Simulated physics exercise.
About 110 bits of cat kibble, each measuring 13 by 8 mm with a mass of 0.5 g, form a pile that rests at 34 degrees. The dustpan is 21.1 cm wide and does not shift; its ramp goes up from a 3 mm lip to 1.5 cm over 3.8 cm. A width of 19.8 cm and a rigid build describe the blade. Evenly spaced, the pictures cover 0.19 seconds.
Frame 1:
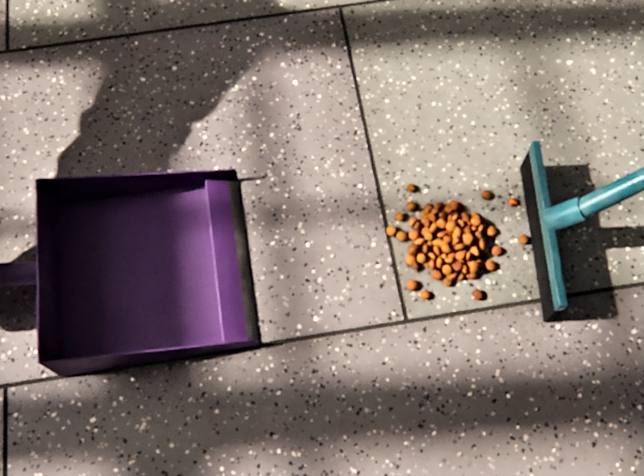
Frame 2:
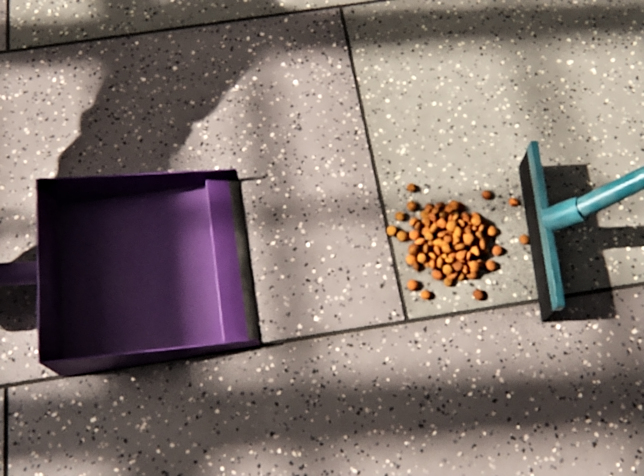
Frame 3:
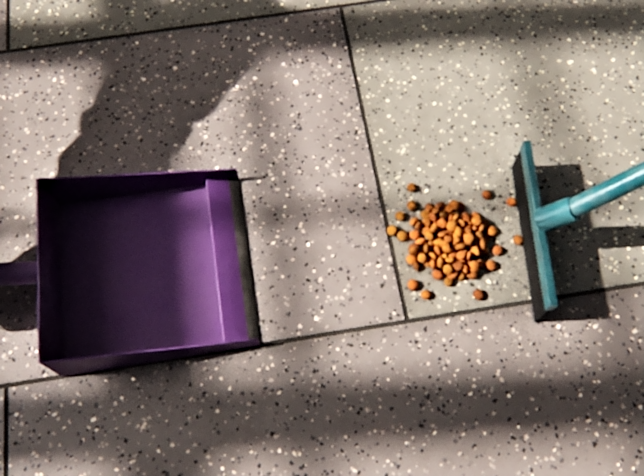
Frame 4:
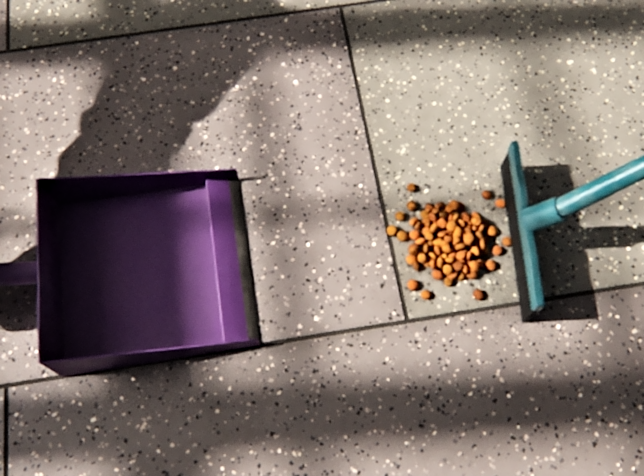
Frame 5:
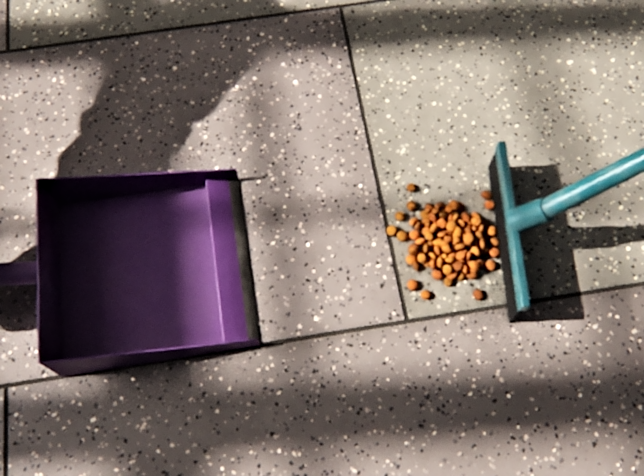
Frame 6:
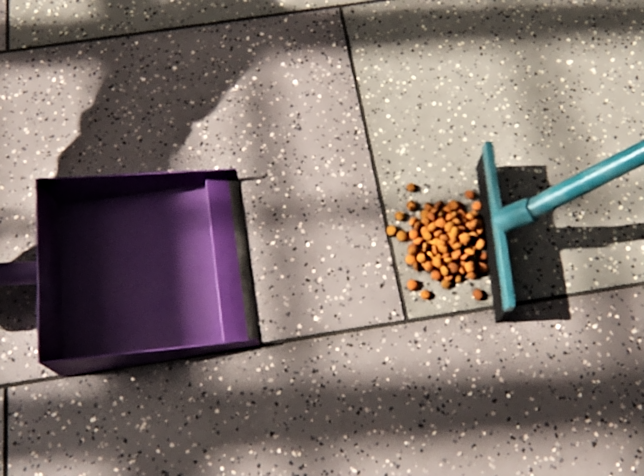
A teal blade on a long handle starts just right of a loose pile of brown kibble on a speckled tile floor and slides slowly left. It meets a few stray pieces first, then presses into the pile's right edge, nudging it slightly, while the purple dustpan at left stays still.
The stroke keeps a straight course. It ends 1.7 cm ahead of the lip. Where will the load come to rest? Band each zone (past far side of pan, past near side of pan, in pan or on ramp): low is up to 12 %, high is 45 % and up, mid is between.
Far side low, near side low, pan mid.
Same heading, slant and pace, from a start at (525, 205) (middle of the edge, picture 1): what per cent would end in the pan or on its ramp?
Around 25 %.
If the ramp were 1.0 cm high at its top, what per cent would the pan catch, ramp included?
I'd expect close to 30 per cent.
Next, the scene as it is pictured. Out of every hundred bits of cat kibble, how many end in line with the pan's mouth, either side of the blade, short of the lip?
I'd put it near 65 per cent.
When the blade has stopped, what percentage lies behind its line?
I'd say close to 0 per cent.
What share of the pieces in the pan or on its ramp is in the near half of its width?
About 50 %.
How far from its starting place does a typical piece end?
Median shift: Approx. 24 cm.
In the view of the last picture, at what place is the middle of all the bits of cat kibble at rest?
Near (251, 244).
Then, 0.30 s after the last picture, middle of the blade 16 cm from the lip; 0 % over the lip, far side 0 %, near side 0 %.
Then, 0.51 s after the last picture, middle of the blade 8 cm from the lip; 0 % over the lip, far side 0 %, near side 0 %.
Then, 0.83 s after the last picture, middle of the blade 3 cm from the lip; 30 % over the lip, far side 5 %, near side 0 %.
In the end, far side 5 %, near side 0 %, pan 30 %, in front of the lip or behind the blade 65 %.
